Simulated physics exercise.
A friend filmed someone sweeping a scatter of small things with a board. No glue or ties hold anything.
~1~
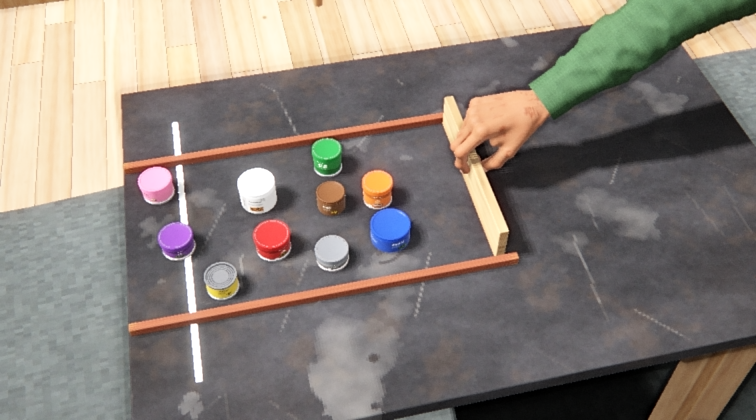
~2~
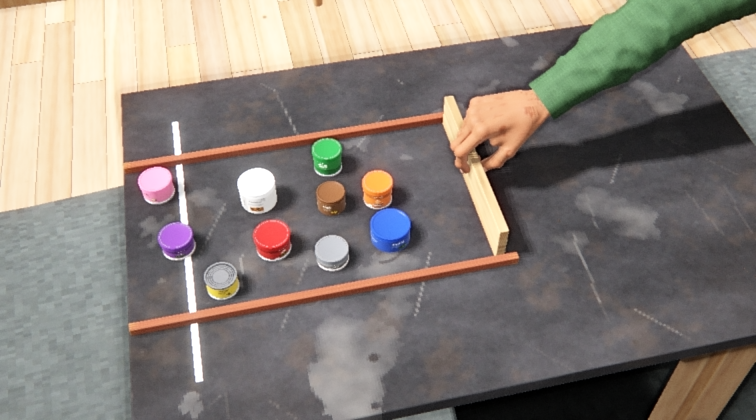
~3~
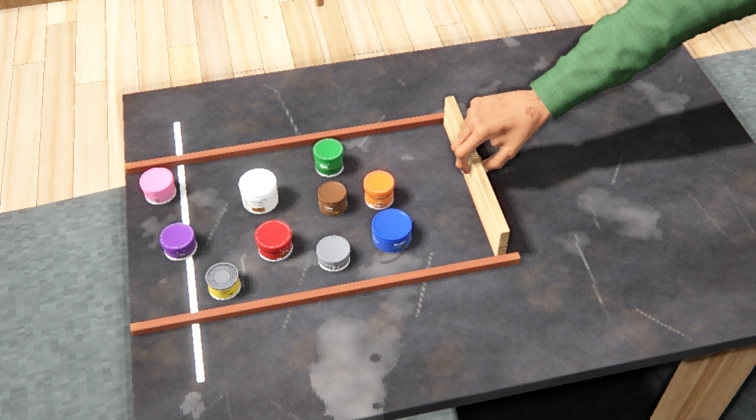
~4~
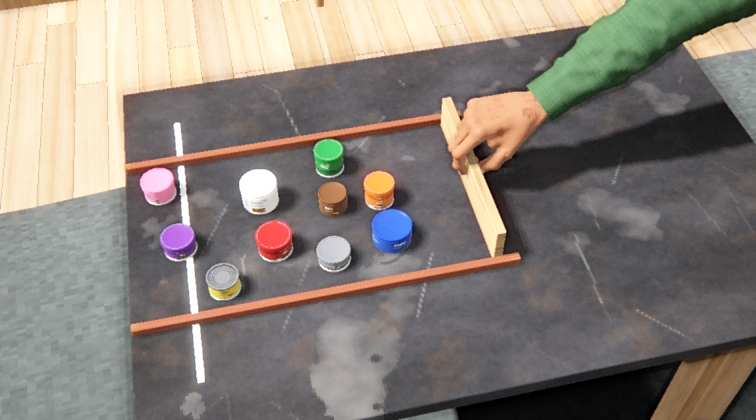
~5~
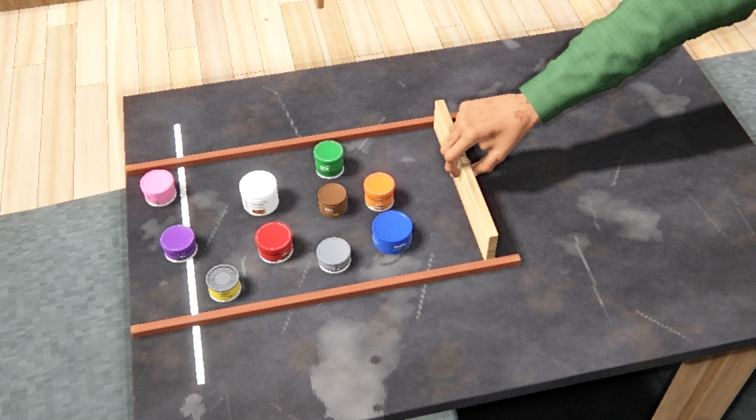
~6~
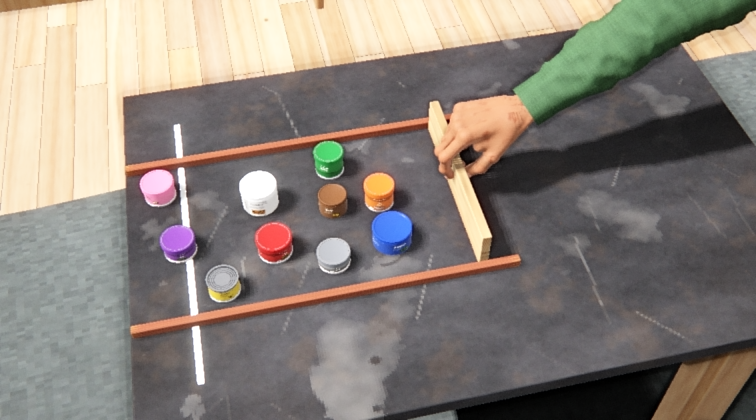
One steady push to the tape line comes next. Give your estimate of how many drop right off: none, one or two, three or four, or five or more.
My estimate: One or two.
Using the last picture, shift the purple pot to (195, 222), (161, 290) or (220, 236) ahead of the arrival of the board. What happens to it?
Order of tries: Off, off, off.
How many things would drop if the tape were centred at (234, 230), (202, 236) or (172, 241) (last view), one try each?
Counts per try: 0; 0; 2.
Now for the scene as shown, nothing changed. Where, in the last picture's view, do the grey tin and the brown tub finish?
The first comes to rest at (176, 304), and the second at (144, 230).
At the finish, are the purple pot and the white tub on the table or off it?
The purple pot ends up off and the white tub stays put.
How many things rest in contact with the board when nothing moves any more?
The count in contact is 5.
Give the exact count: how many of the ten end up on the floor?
Taken together, the number is 1.
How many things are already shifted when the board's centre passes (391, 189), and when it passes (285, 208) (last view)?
At the first spot 2, then 7.
Soon after, none off yet; pink tin at rest near (159, 189); purple pot at rest near (179, 244); yellow tin at rest near (224, 284).
Then, none off yet; pink tin at rest near (159, 189); purple pot moved about its own width near (157, 243); yellow tin moved about its own width near (196, 288).
By the end, the number that fall off is one or two; fallen, purple pot.
